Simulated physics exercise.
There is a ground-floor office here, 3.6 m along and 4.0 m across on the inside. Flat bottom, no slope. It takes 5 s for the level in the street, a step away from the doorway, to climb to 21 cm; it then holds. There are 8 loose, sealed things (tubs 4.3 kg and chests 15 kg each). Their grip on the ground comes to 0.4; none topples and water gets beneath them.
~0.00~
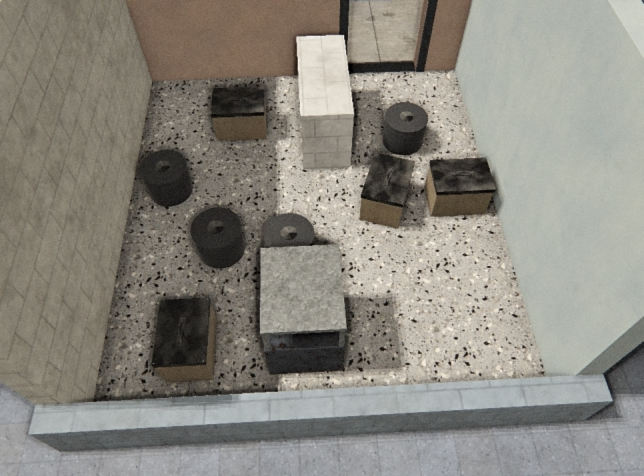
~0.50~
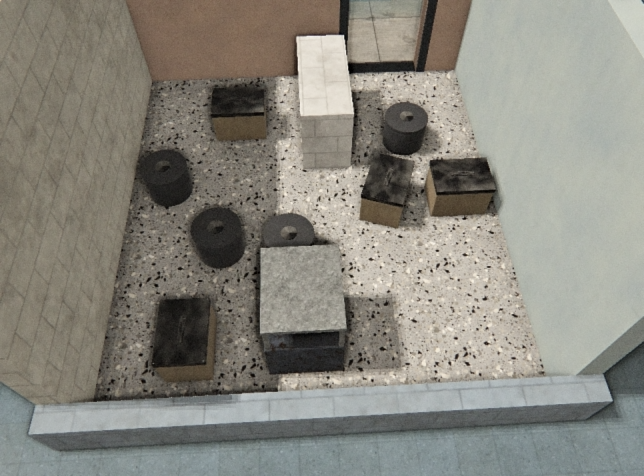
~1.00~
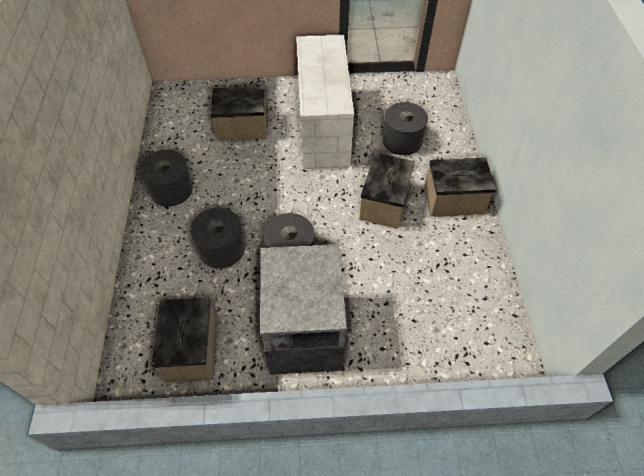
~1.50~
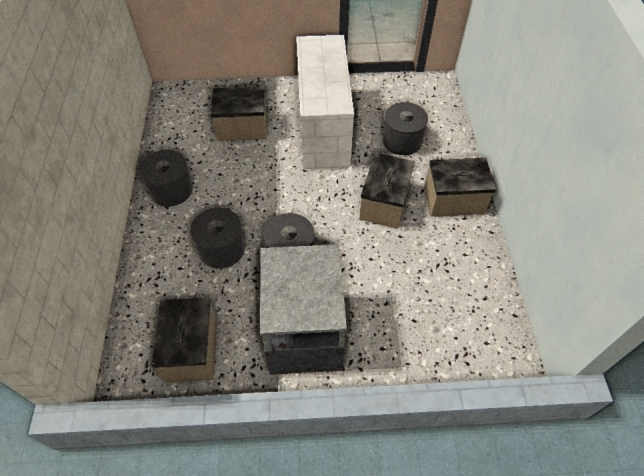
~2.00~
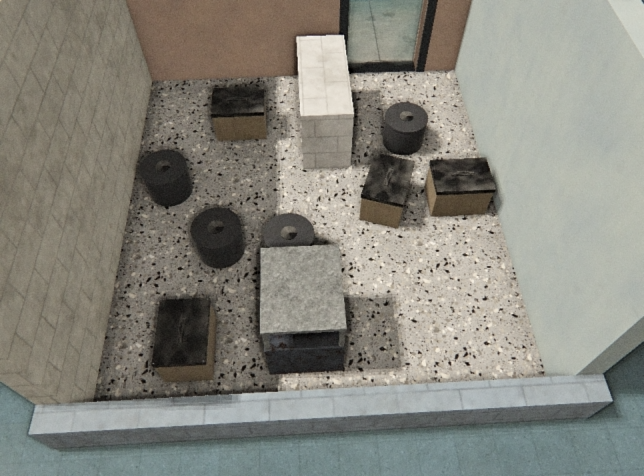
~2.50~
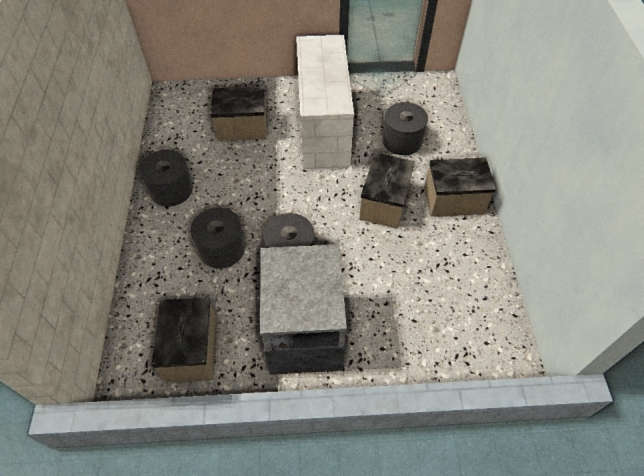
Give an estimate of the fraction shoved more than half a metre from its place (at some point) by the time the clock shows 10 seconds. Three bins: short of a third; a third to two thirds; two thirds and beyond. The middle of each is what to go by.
One third through two thirds.
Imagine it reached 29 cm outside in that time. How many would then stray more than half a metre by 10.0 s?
With that change, 5 of them.
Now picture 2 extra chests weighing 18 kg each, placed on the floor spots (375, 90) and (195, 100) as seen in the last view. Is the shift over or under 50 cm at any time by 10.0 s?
In turn: Beyond the mark, within the mark.
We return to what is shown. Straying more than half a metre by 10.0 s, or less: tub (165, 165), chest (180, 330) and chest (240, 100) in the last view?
Same order as the question: Smaller, smaller, smaller.
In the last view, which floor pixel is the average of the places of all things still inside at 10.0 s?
That lands at roughly (261, 273).
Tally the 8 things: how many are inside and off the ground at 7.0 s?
At that moment it comes to 2.
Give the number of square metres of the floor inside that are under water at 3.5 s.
1.5 m2.
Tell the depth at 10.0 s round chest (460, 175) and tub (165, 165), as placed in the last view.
I'd estimate 12 cm for the first and 3 cm for the second.
After 3.5 s 0 of 8 are over 50 cm from their spots; 0 afloat.
After 4.5 s 0 of 8 are over 50 cm from their spots; 1 afloat.
After 7.0 s 3 of 8 are over 50 cm from their spots; 2 afloat.
After 10.0 s 5 of 8 are over 50 cm from their spots, and 5 have been at some point; 5 afloat.
